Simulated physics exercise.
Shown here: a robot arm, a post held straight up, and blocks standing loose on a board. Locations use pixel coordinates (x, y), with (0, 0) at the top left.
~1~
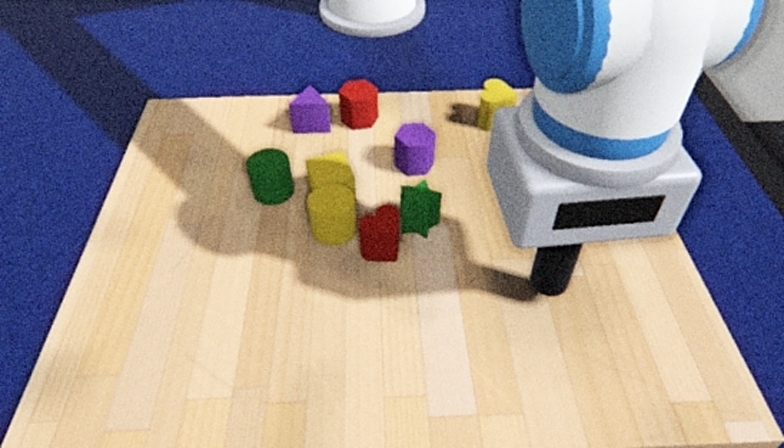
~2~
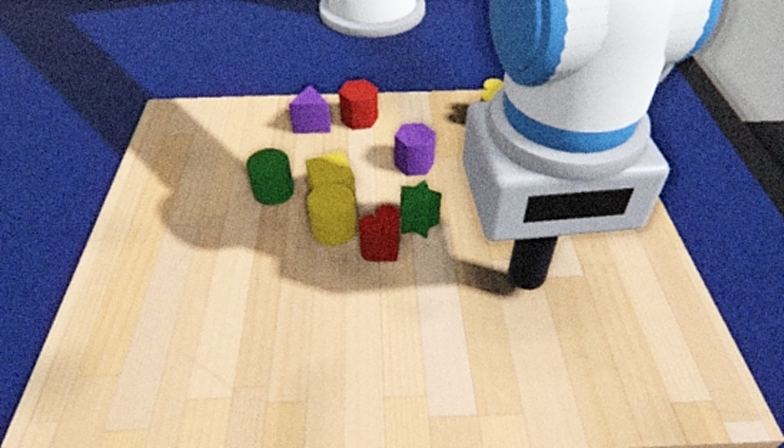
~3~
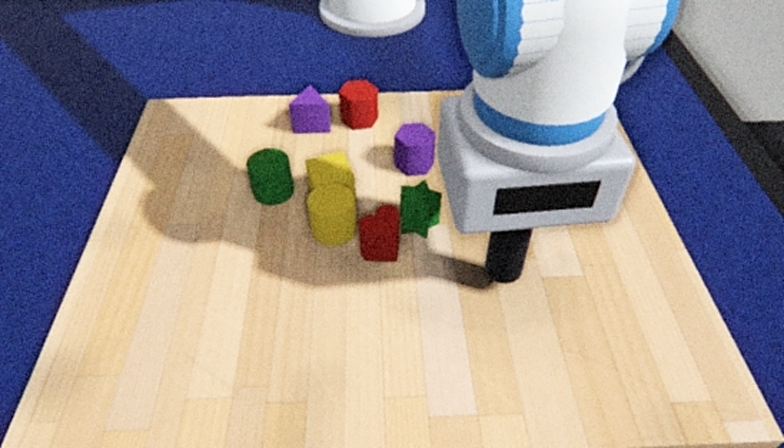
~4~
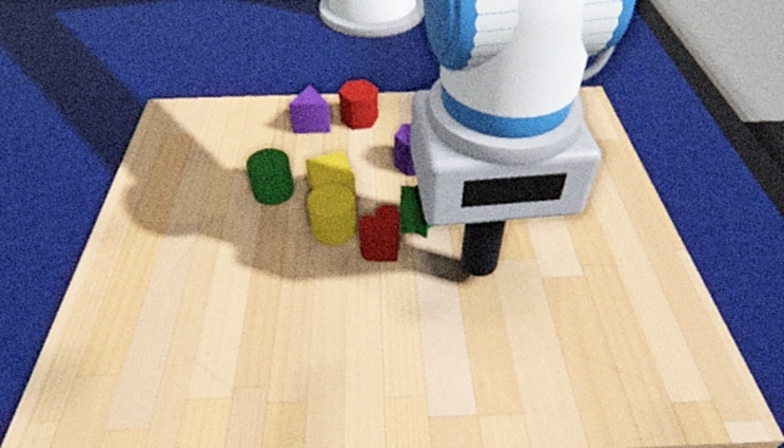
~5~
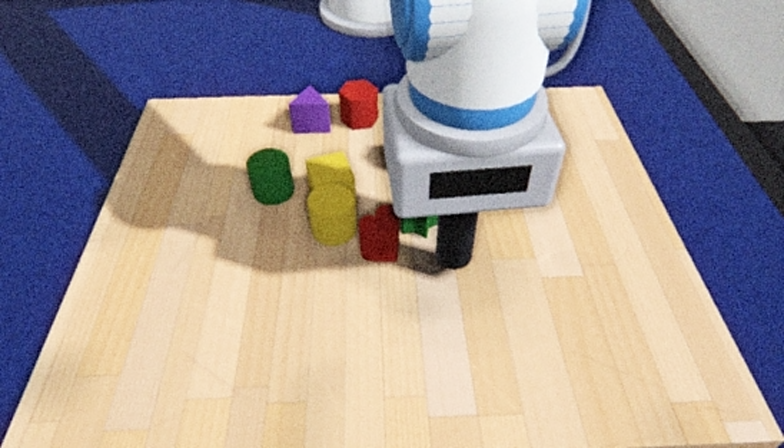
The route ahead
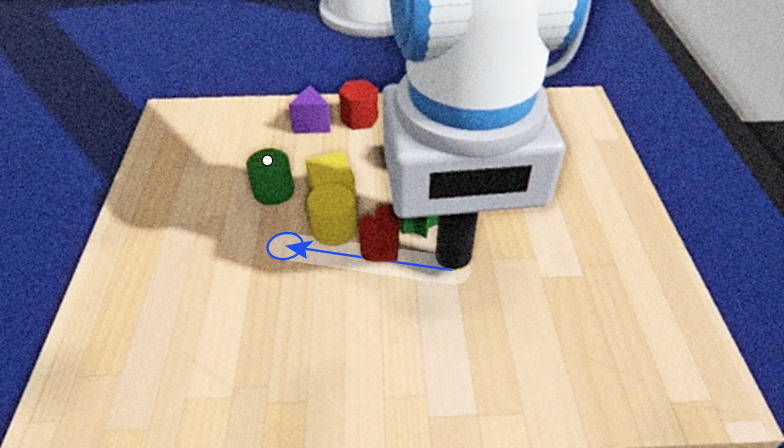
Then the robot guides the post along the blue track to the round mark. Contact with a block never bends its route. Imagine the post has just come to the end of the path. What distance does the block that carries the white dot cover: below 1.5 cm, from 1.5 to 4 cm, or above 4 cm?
Travel: 1.5-4 cm.
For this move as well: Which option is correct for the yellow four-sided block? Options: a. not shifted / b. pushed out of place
The answer is b.
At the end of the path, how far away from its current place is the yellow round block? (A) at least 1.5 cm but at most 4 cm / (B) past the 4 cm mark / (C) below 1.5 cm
Correct choice: B.
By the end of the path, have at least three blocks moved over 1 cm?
Short answer: Yes.
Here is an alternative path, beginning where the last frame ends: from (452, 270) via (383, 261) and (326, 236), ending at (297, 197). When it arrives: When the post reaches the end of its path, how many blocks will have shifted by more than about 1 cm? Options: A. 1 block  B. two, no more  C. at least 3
The answer is C.
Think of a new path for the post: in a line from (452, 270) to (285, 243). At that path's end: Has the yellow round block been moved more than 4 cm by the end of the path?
It seems so.
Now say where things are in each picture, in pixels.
The first frame shows lower end of the post at (548, 283), tops of blocks, green round block at (267, 160), yellow four-sided block at (330, 167), yellow round block at (331, 198), red heart at (382, 219).
The second frame shows post at (526, 277), blocks as before.
The third frame shows post at (503, 271), blocks as before.
The fourth frame shows post at (479, 264), blocks as before.
The fifth frame shows post at (453, 257), green round block at (267, 160), yellow four-sided block at (330, 167), yellow round block at (331, 198), red heart at (382, 219).
The drawn path runs in a line from (452, 270) to (285, 246); the dot is on the green round block.
What follows on the original path. One third of the way, post at (394, 249); red heart at (368, 213), turned 25° clockwise.
Two thirds of the way, post at (338, 241); green round block at (266, 159); yellow four-sided block at (322, 159), turned 45° clockwise; yellow round block at (289, 182); red heart at (314, 204), turned 35° clockwise.
At the end, post at (283, 233); green round block at (264, 144); yellow four-sided block at (322, 159), turned 45° clockwise; yellow round block at (268, 171); red heart at (262, 196), turned 45° clockwise.
